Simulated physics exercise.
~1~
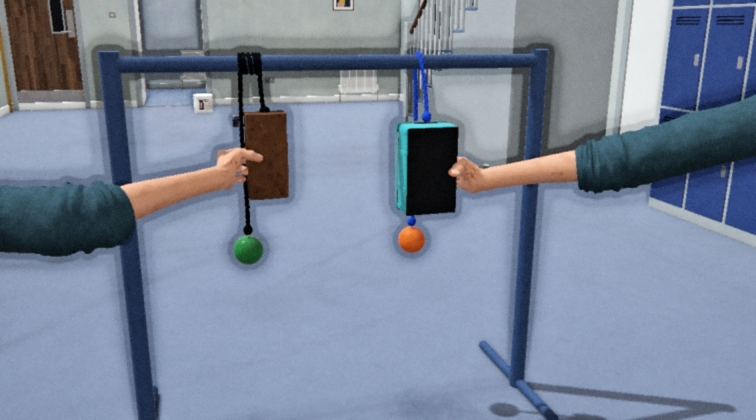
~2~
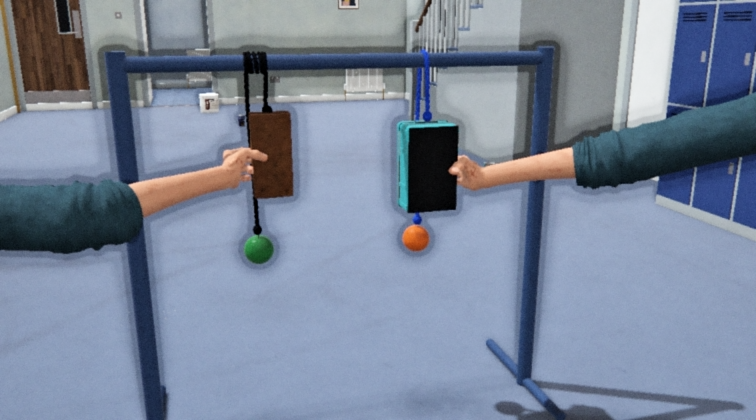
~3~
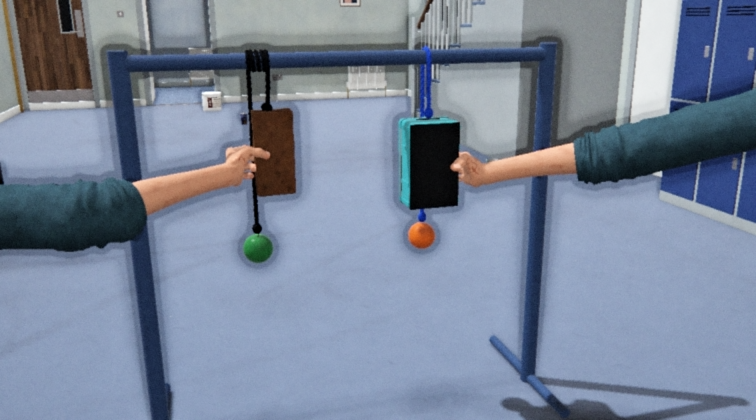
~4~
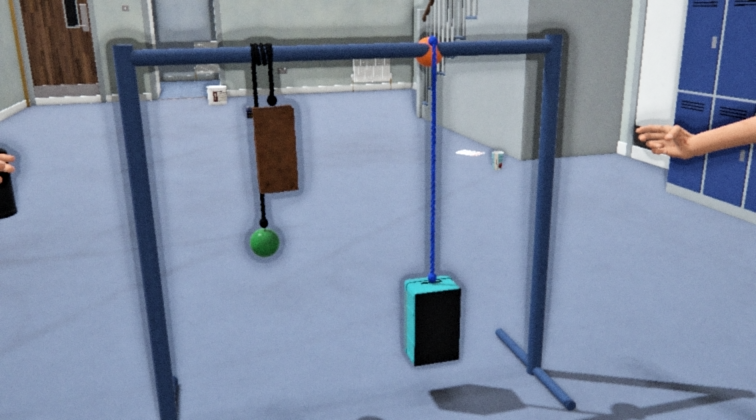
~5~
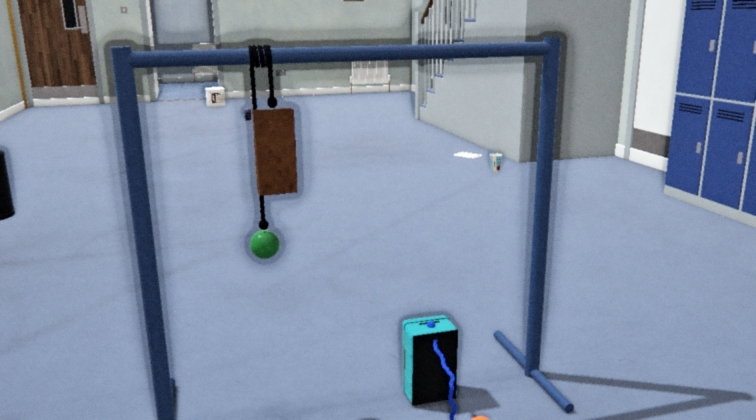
A turquoise case plunged from a blue rail once two hands let go, yanking its orange ball up to the bar before rope and all ended up on the floor, while the brown brick on the left stayed hanging above its green ball.
